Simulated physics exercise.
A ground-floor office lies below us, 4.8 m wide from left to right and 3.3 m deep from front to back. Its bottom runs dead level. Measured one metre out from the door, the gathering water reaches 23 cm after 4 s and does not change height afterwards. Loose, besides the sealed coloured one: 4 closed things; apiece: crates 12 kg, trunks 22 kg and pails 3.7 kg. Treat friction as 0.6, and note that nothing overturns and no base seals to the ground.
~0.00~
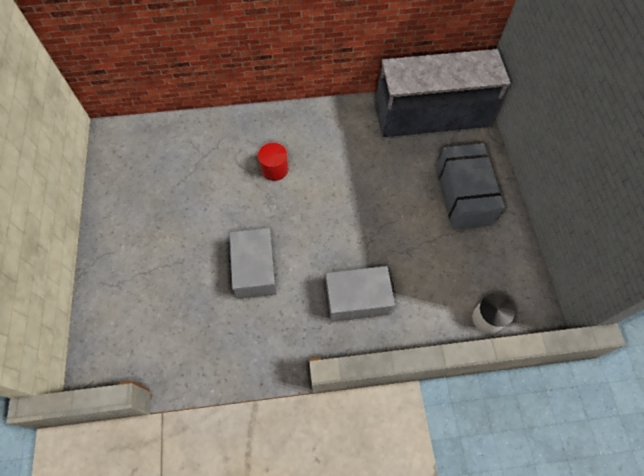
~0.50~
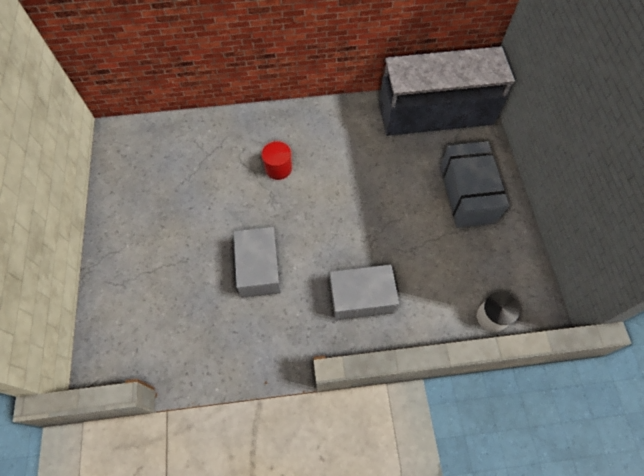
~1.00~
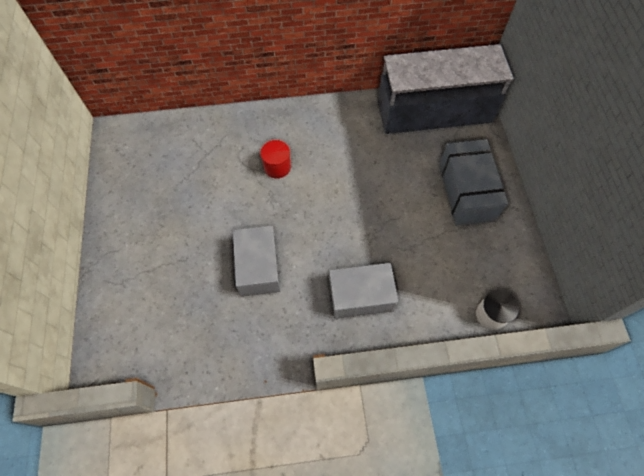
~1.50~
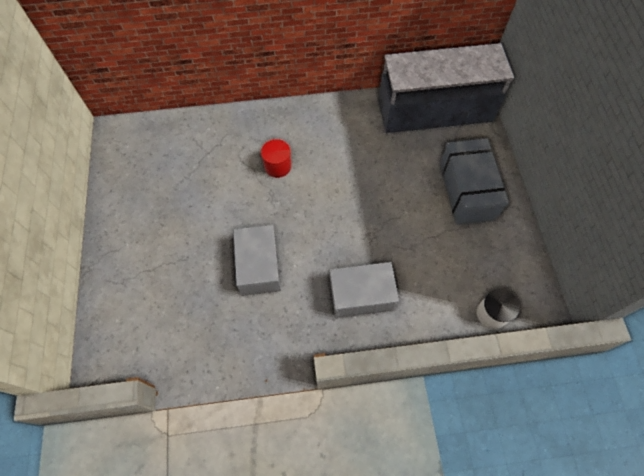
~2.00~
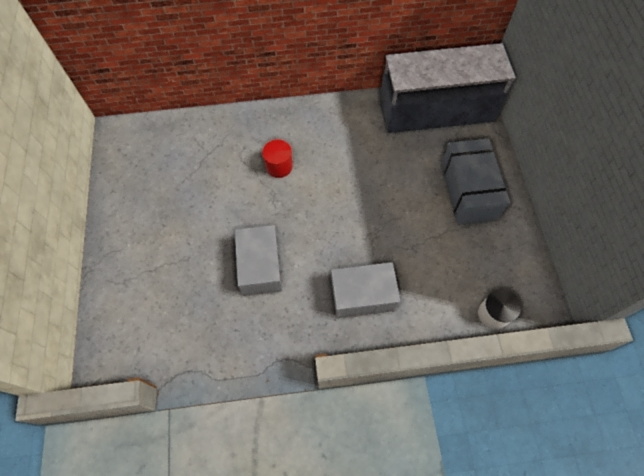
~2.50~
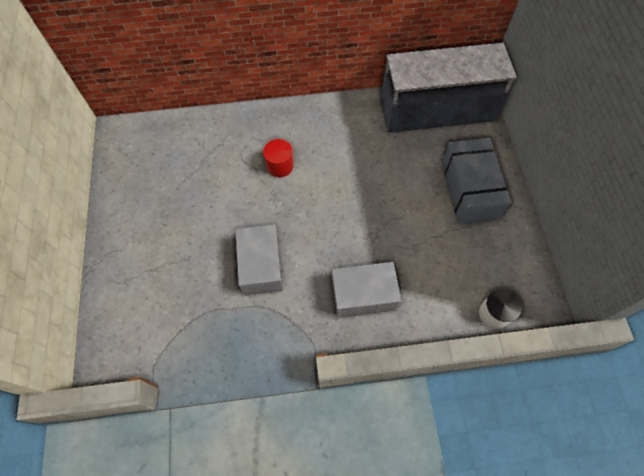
Shallow water spreads over the pale paving and through the wall gap onto the floor.
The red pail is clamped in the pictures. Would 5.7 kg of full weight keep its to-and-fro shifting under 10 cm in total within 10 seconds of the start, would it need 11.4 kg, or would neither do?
Neither would do.
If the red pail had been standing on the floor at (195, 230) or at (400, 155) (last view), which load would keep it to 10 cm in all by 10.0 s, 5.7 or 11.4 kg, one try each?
In turn: No mass works; no mass works.
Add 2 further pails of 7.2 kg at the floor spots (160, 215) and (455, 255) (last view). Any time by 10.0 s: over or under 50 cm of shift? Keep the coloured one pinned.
Those two come out over the line and inside the line, in that order.
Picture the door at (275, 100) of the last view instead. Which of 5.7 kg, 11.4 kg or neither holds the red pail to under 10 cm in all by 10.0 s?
Then no option works.
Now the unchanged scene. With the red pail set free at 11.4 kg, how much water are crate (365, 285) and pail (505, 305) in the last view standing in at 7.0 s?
Around 2 cm and 0 cm.
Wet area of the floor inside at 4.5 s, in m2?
That flooded area is roughly 8.0 m2.
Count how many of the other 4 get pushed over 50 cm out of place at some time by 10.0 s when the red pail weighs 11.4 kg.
2.
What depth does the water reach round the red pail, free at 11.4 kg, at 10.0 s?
Something like 17 centimetres.
After 3.5 s the red pail would be 0 cm from its start with 5.7 kg and 0 cm from its start with 11.4 kg; 0 cm of water round it then.
After 4.5 s the red pail would be 0 cm from its start with 5.7 kg and 0 cm from its start with 11.4 kg; 1 cm of water round it then.
After 7.0 s the red pail would be 37 cm from its start with 5.7 kg and 3 cm from its start with 11.4 kg; 6 cm of water round it then.
After 10.0 s the red pail would be 51 cm from its start with 5.7 kg and 60 cm from its start with 11.4 kg; 17 cm of water round it then.
